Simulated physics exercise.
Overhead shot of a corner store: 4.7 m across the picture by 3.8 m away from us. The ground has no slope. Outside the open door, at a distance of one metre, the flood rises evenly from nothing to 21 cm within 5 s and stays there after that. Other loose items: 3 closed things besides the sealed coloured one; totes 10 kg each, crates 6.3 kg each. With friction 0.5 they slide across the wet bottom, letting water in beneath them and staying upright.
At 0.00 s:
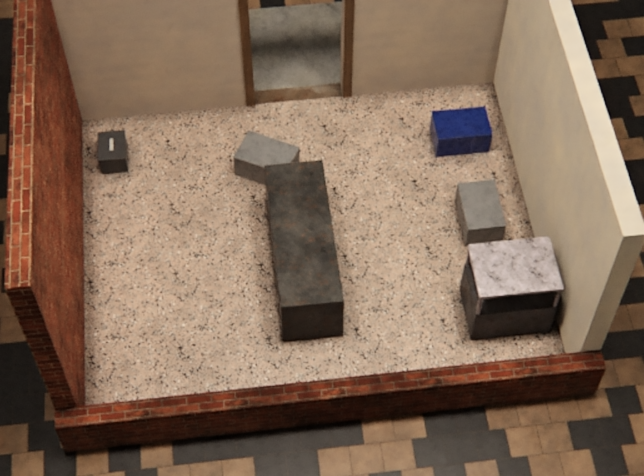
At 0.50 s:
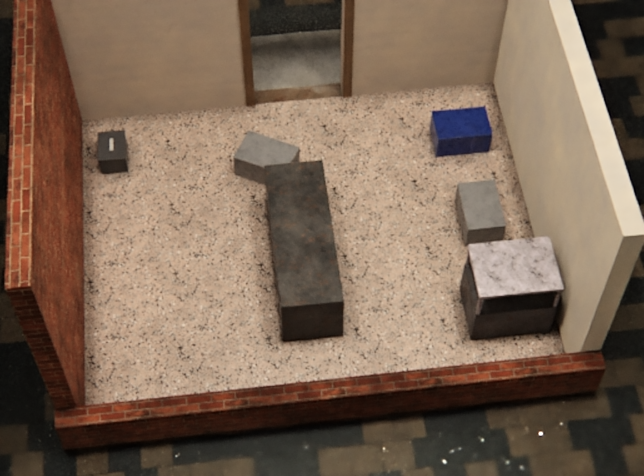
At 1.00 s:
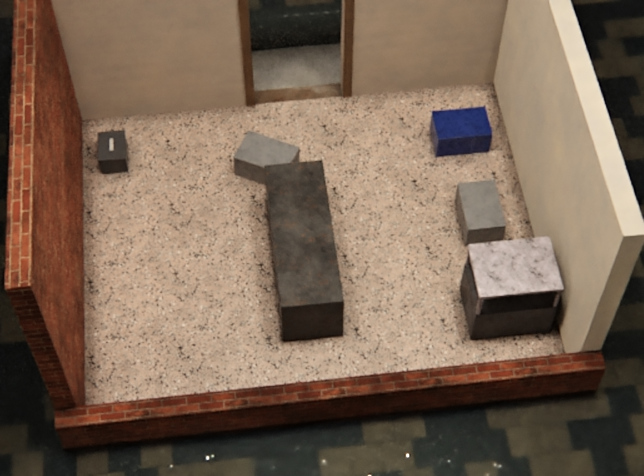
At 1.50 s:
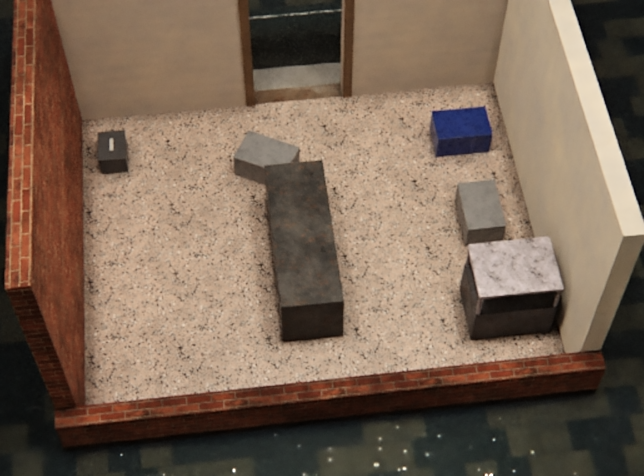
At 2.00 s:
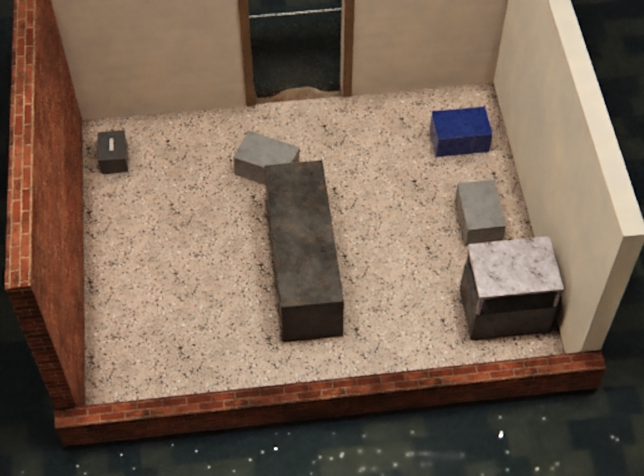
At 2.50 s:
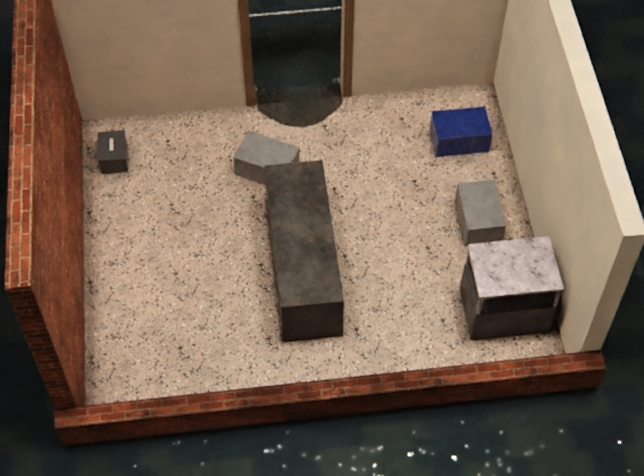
A small walled room with a long dark block, a blue crate and other boxes stayed still while dark water covered the tiled ground outside, then crept through the open doorway onto the speckled floor.
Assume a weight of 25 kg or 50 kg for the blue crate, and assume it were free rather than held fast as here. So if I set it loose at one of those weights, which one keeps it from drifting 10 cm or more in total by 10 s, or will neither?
Outcome: The small mass serves.
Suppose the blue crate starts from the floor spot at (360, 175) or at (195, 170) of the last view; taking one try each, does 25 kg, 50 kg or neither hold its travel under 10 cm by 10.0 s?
At the first spot the heavier mass is required, at the second the lesser mass is plenty.
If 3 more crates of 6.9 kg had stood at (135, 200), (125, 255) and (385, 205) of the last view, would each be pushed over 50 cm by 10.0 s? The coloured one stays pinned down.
Spot one stays inside, spot two crosses the limit, spot three crosses the limit.
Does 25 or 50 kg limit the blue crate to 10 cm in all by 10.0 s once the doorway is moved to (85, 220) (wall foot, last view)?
Under that change the small mass suffices.
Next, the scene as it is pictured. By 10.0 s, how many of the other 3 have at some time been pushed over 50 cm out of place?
The total is 2.
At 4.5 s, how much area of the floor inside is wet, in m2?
Around 4.5 m2 of it.
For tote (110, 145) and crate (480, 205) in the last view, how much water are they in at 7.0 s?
Close to 1 and 5 centimetres.
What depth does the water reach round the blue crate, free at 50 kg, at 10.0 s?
Around 5 cm.
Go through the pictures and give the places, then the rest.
The first frame shows the blue crate at (462, 123) rests on the ground; water covers 0.0 m2; 0 of 4 have shifted.
The second frame shows the blue crate at (462, 123) rests on the ground; 0.0 m2 under water; 0 of 4 have shifted.
The third frame shows the blue crate at (462, 123) rests on the ground; water covers 0.0 m2; 0 of 4 have shifted.
The fourth frame shows the blue crate at (462, 123) rests on the ground; 0.0 m2 under water; 0 of 4 have shifted.
The fifth frame shows the blue crate at (462, 123), on the bottom; 0.0 m2 under water; 0 of 4 have shifted.
The sixth frame shows the blue crate at (462, 123), on the bottom; 0.2 m2 under water; 0 of 4 have shifted.
After 3.5 s the blue crate would be 0 cm from its start with 25 kg and 0 cm from its start with 50 kg; 0 cm of water round it then.
After 4.5 s the blue crate would be 0 cm from its start with 25 kg and 0 cm from its start with 50 kg; 0 cm of water round it then.
After 7.0 s the blue crate would be 0 cm from its start with 25 kg and 0 cm from its start with 50 kg; 1 cm of water round it then.
After 10.0 s the blue crate would be 0 cm from its start with 25 kg and 0 cm from its start with 50 kg; 5 cm of water round it then.
